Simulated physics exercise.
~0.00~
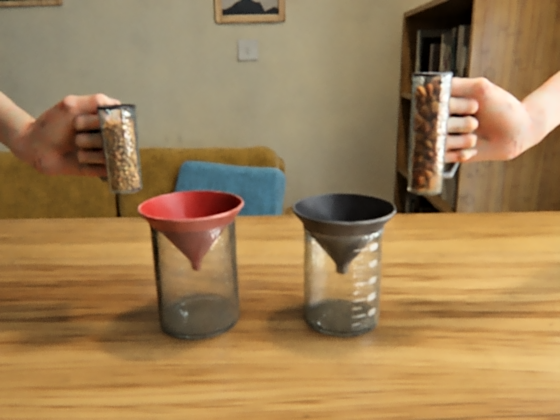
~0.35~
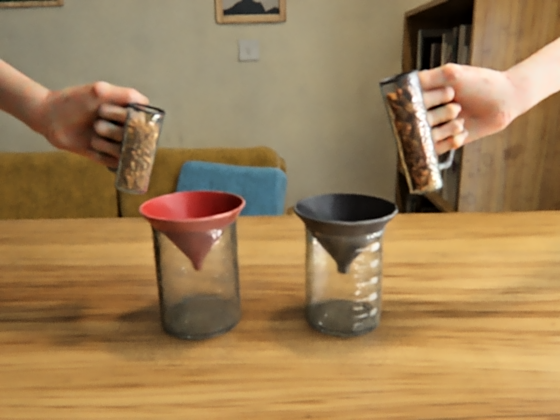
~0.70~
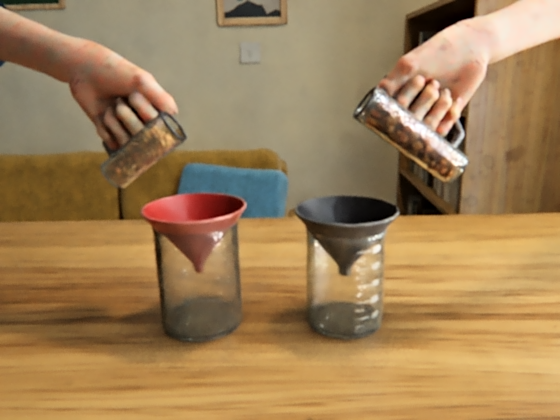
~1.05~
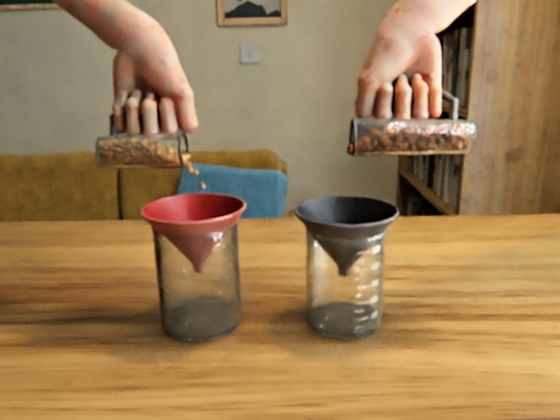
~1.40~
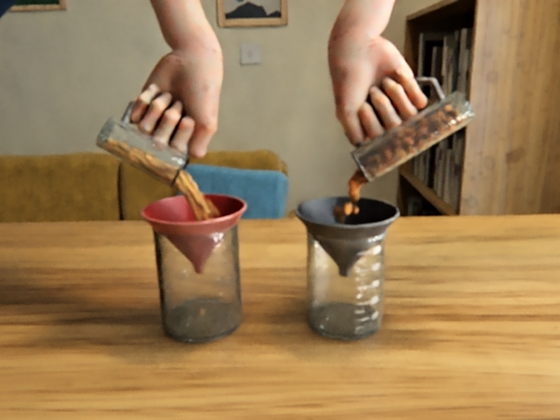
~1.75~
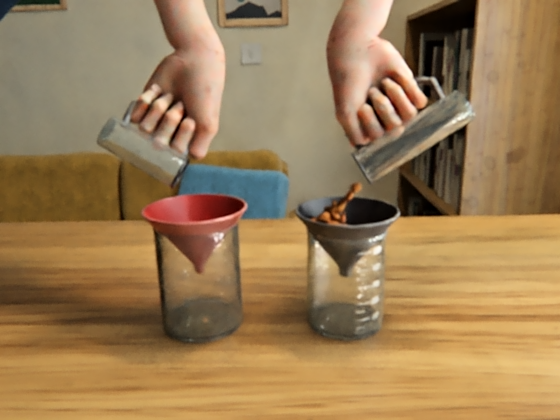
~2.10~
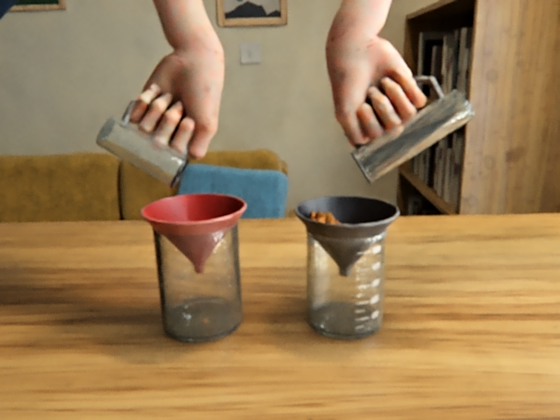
In a room with a yellow sofa, a blue cushion and a bookshelf behind, a wooden table is seen from the front in a slightly swaying view. A red funnel sits in a clear jar on the left and a dark grey one on the right. Two hands hold clear cups above them, the left filled with small tan pieces, the right with larger brown ones. The hands tip the cups inward, and the left starts spilling first. Both loads pour into the funnels until the cups are empty. Brown pieces stay heaped in the right funnel, and both jars look almost empty, with the flow clogged above.
